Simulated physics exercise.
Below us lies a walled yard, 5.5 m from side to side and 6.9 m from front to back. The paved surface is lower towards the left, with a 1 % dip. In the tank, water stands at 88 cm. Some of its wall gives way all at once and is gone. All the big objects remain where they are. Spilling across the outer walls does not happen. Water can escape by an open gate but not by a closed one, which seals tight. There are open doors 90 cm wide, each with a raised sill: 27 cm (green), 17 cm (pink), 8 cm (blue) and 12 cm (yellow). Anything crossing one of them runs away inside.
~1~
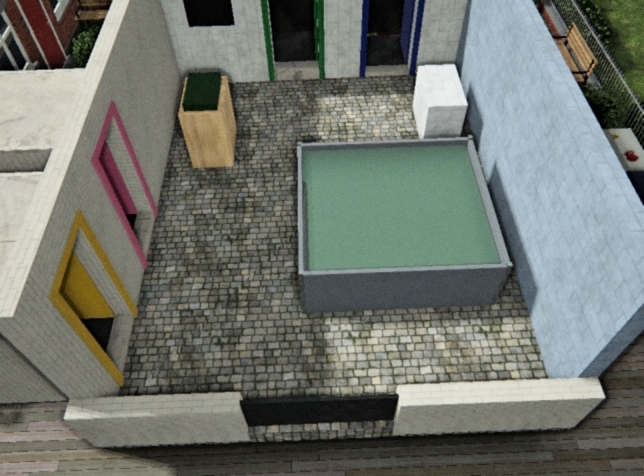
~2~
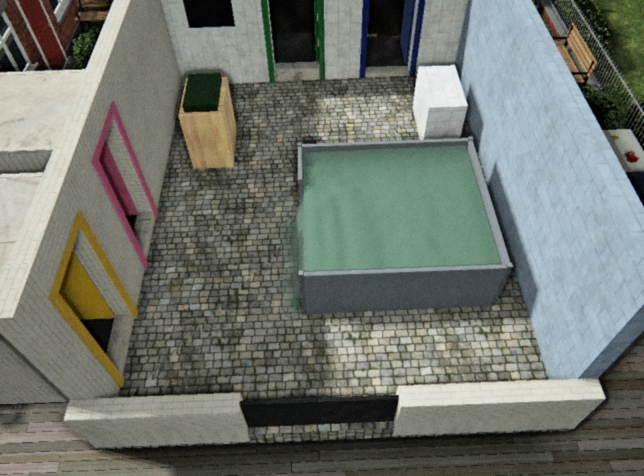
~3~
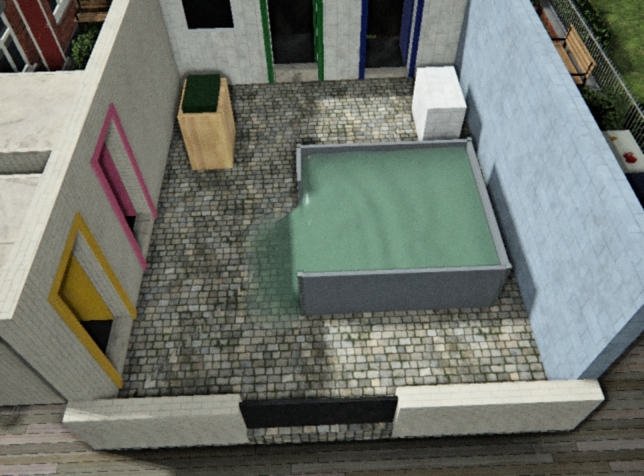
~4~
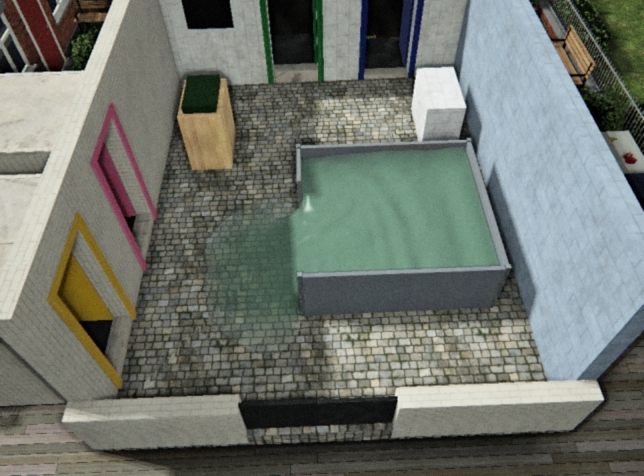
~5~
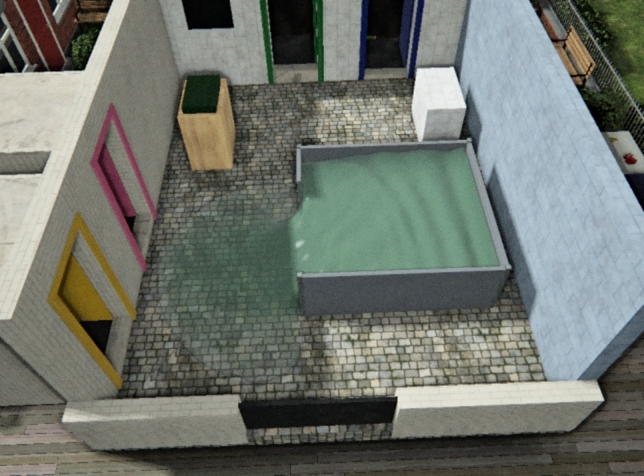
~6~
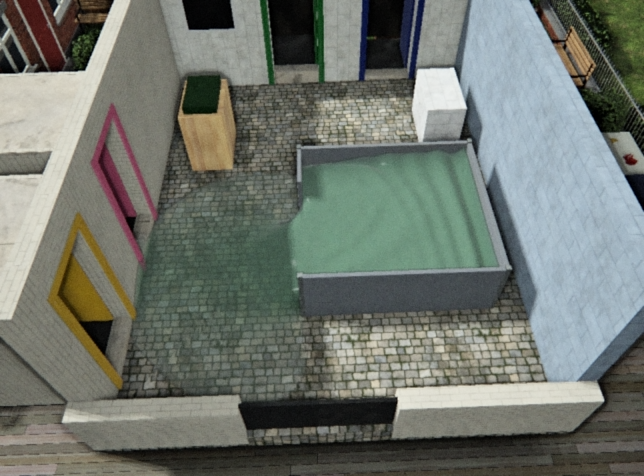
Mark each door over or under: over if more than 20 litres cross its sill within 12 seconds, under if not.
Marks: Green door: Under; pink door: Over; blue door: Over; yellow door: Over.
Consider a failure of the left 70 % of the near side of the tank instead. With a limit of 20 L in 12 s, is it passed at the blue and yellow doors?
At blue the amount is higher than the mark, while at yellow it is higher than the mark.
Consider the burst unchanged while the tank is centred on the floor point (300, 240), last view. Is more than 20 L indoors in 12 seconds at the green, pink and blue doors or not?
Checking each door against the limit: Green does not exceed it, pink tops it, blue tops it.
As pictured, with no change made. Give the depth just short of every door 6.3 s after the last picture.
Door by door, in cm: Green reads 6, pink reads 18, blue reads 3, yellow reads 20.
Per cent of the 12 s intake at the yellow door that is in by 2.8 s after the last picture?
About 65 per cent.
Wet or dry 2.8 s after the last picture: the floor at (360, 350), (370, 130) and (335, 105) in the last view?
Listed in sequence, the spots are drenched, bone dry and bone dry.
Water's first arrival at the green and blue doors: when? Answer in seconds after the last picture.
Times: Green 2.4 seconds, blue 3.6 seconds.
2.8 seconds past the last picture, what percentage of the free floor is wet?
Covered: Roughly 65 %.
Then, 0.7 s after the last picture water covers 35 % of the floor and is deepest (56 cm) near (141, 289); green door not reached, pink door 46 cm at the sill, 118 L in, blue door not reached, yellow door 38 cm at the sill, 60 L in.
Then, 1.5 s after the last picture water covers 35 % of the floor and is deepest (55 cm) near (113, 423); green door not reached, pink door 46 cm at the sill, 299 L in, blue door not reached, yellow door 46 cm at the sill, 239 L in.
Then, 2.8 s after the last picture water covers 65 % of the floor and is deepest (40 cm) near (182, 94); green door 5 cm at the sill, 0 L in, pink door 32 cm at the sill, 479 L in, blue door not reached, yellow door 33 cm at the sill, 512 L in.
Then, 6.3 s after the last picture water covers 100 % of the floor and is deepest (22 cm) near (458, 117); green door 6 cm at the sill, 0 L in, pink door 18 cm at the sill, 565 L in, blue door 3 cm at the sill, 0 L in, yellow door 20 cm at the sill, 740 L in.
Then, 11.3 s after the last picture water covers 100 % of the floor and is deepest (21 cm) near (183, 89); green door 14 cm at the sill, 0 L in, pink door 13 cm at the sill, 567 L in, blue door 11 cm at the sill, 59 L in, yellow door 14 cm at the sill, 787 L in.
